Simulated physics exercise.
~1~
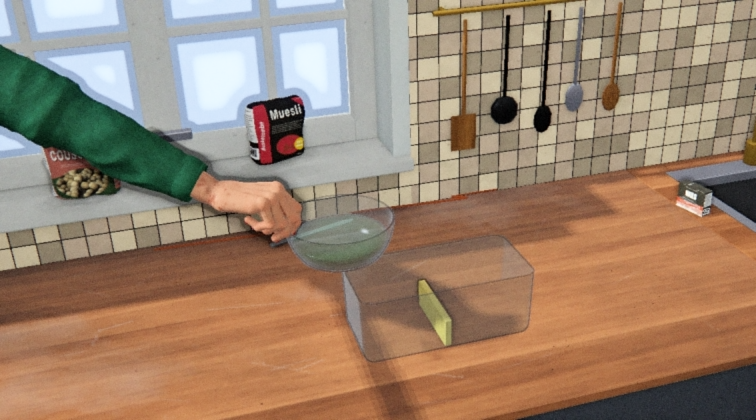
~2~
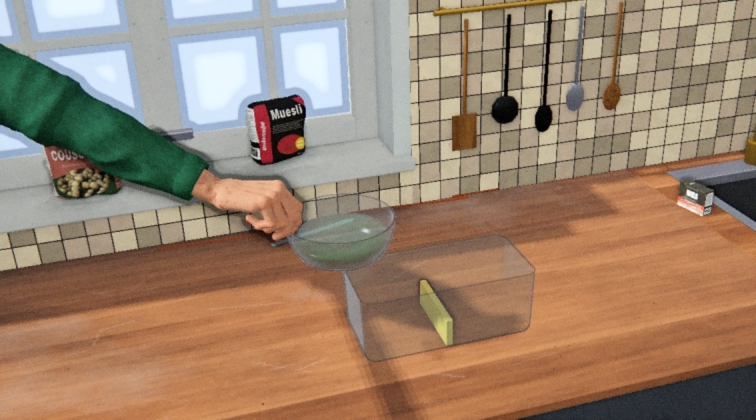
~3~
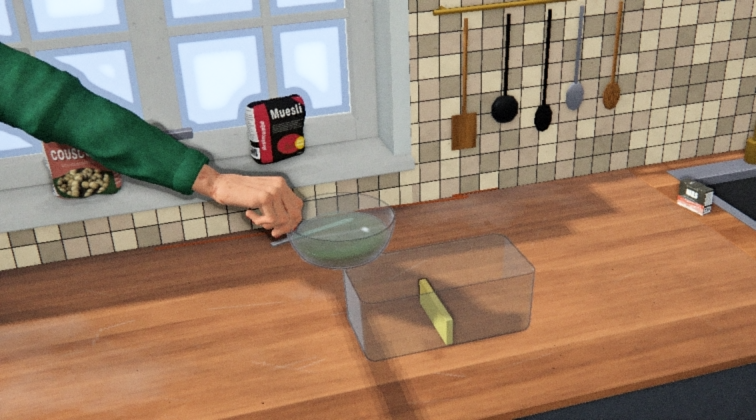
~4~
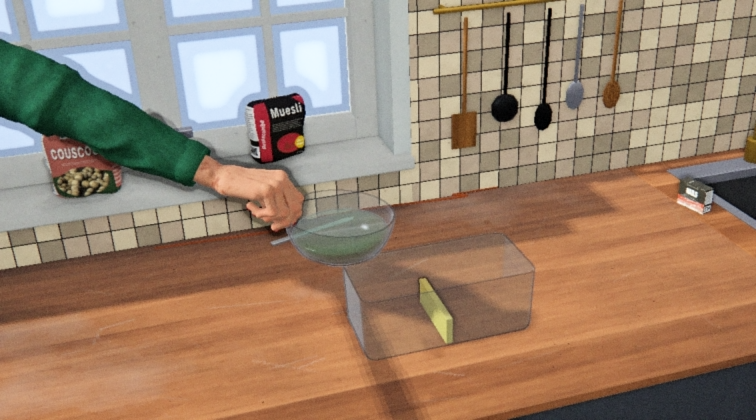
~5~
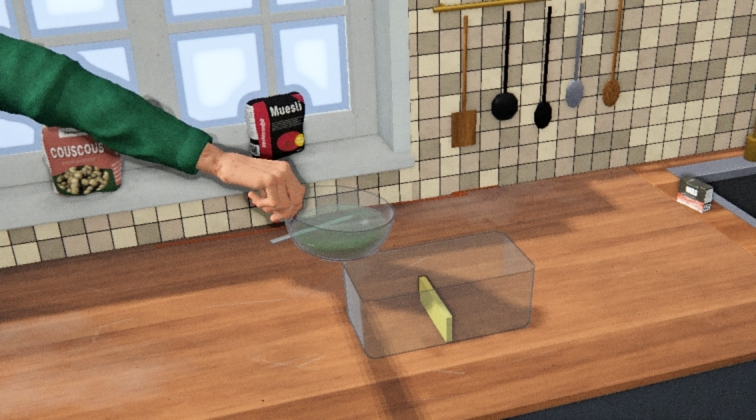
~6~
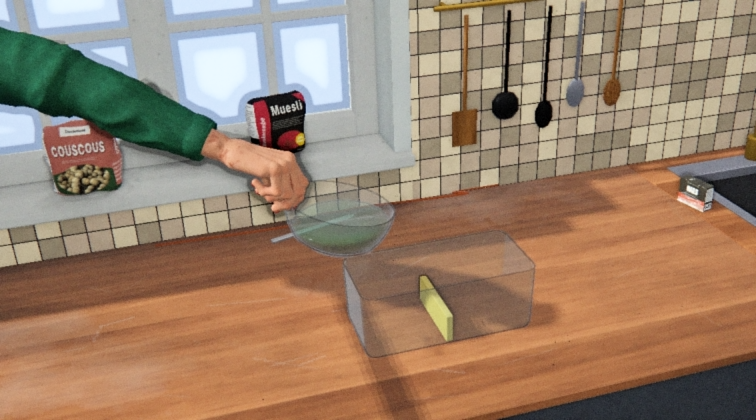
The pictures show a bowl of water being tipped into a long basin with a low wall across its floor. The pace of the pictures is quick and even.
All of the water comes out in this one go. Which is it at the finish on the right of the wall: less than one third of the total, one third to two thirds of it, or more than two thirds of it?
At the finish the right of the wall has more than two thirds of the total.
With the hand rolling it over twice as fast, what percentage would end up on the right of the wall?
I'd say roughly 65 in every hundred ends up there.
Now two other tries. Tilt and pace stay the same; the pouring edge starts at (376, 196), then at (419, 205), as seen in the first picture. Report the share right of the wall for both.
You'd get around 75 per cent and then around 95 per cent.
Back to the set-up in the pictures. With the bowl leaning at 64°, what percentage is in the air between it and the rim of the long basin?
It comes to around 35 per cent.
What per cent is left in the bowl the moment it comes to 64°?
Still holding around 65 %, give or take.
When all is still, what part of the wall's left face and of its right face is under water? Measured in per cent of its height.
10 per cent for the left part, 60 for the right.
A moment on, the bowl is tipped part way and 63 per cent is still to pour, 3 is left of the wall and 0 right of it.
Next, the bowl is tipped on its side and 7 per cent is still to pour, 5 is left of the wall and 65 right of it.
Then the bowl is tipped on its side and 0 per cent is still to pour, 9 is left of the wall and 90 right of it.
Later the bowl is tipped on its side and 0 per cent is still to pour, 9 is left of the wall and 90 right of it.
In the end 9 per cent lies left of the wall, 90 right of it and 1 outside.
